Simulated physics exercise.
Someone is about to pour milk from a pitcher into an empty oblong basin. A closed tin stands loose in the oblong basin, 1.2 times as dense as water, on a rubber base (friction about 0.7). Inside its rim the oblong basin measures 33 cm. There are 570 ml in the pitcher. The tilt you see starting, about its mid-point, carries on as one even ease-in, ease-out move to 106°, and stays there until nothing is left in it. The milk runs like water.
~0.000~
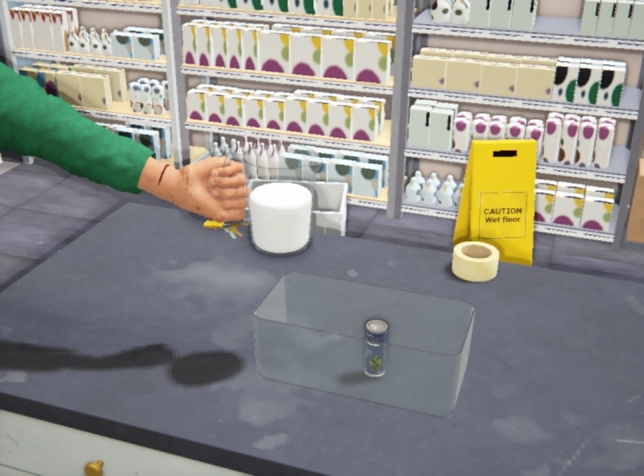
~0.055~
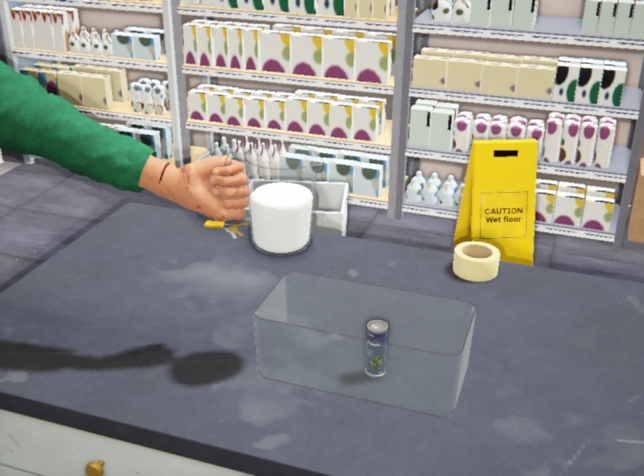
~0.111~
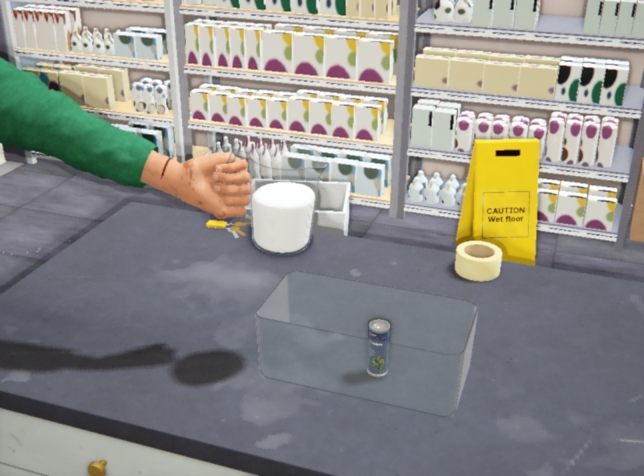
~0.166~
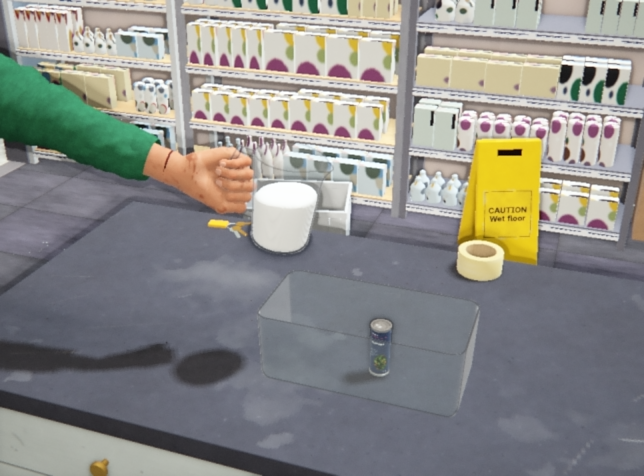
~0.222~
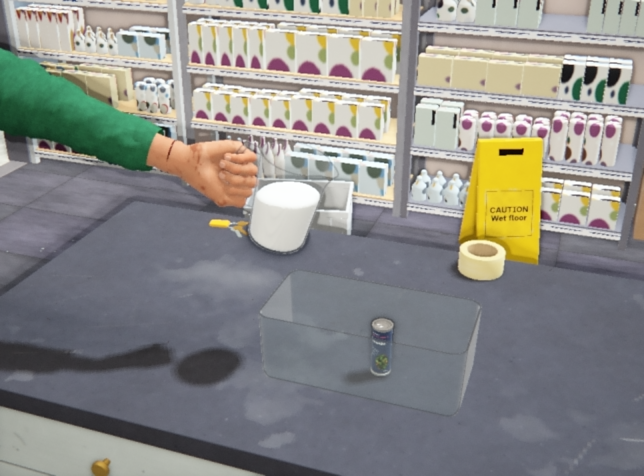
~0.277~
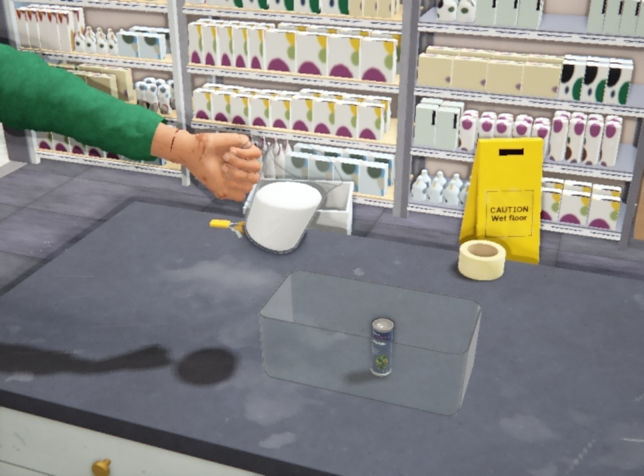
A white pitcher tilting gradually to the right beside a green-sleeved arm, behind a clear basin holding an upright tin.
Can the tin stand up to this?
It falls.
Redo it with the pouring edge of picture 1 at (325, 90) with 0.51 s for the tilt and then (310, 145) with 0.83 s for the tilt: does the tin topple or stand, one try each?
First it remains upright; then it topples.
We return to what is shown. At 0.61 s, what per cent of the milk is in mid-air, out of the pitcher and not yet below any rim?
Near 10 in a hundred.
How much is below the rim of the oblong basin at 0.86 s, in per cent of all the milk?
About 40 per cent.
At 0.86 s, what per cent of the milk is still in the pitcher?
Some 32 per cent.
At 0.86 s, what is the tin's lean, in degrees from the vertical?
Near 0° from upright.
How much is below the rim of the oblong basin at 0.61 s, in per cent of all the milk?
About 0 per cent.
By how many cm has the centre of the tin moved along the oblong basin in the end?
Some 9.5 cm.
By 0.61 s the tilt is 82° and 91 per cent is still to pour; the tin stands where it began.
By 0.86 s the tilt is 106° and 31 per cent is still to pour; the tin stands where it began.
By 1.12 s the tilt is 106° and 3 per cent is still to pour; the tin leans 44°.
By 1.40 s the tilt is 106° and 0 per cent is still to pour; the tin lies on its side.
At rest the tin lies on its side.
